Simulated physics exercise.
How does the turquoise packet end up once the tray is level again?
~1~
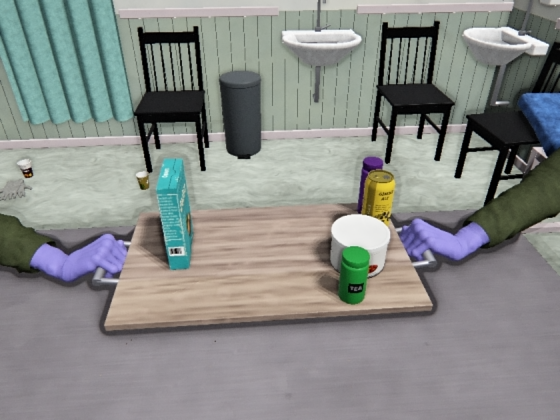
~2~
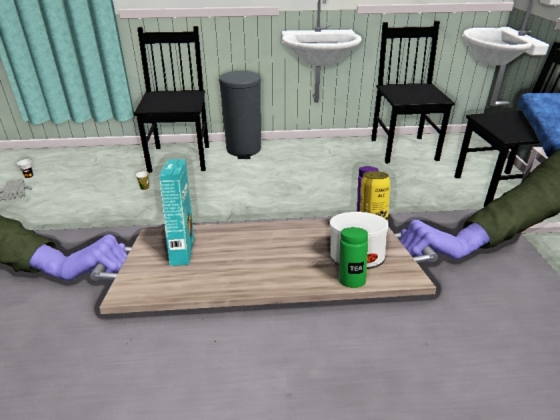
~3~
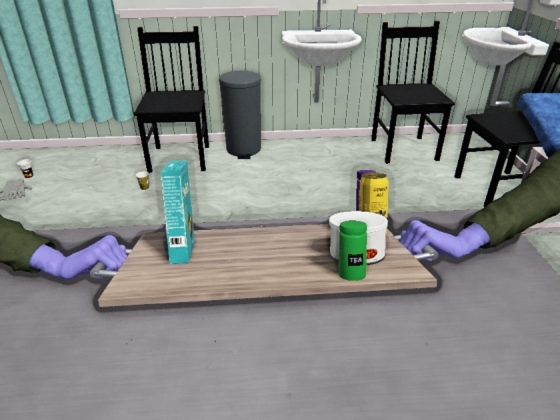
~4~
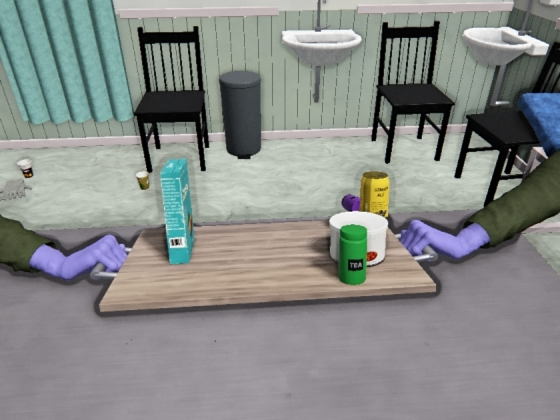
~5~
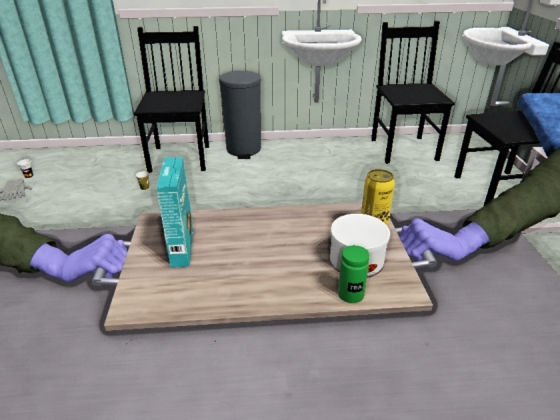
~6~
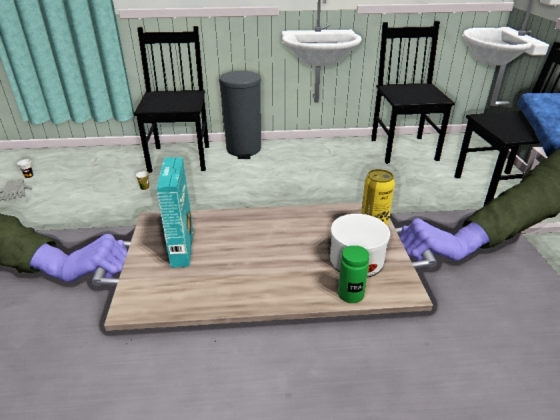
It is still standing upright on the left side of the tray, about where it began.
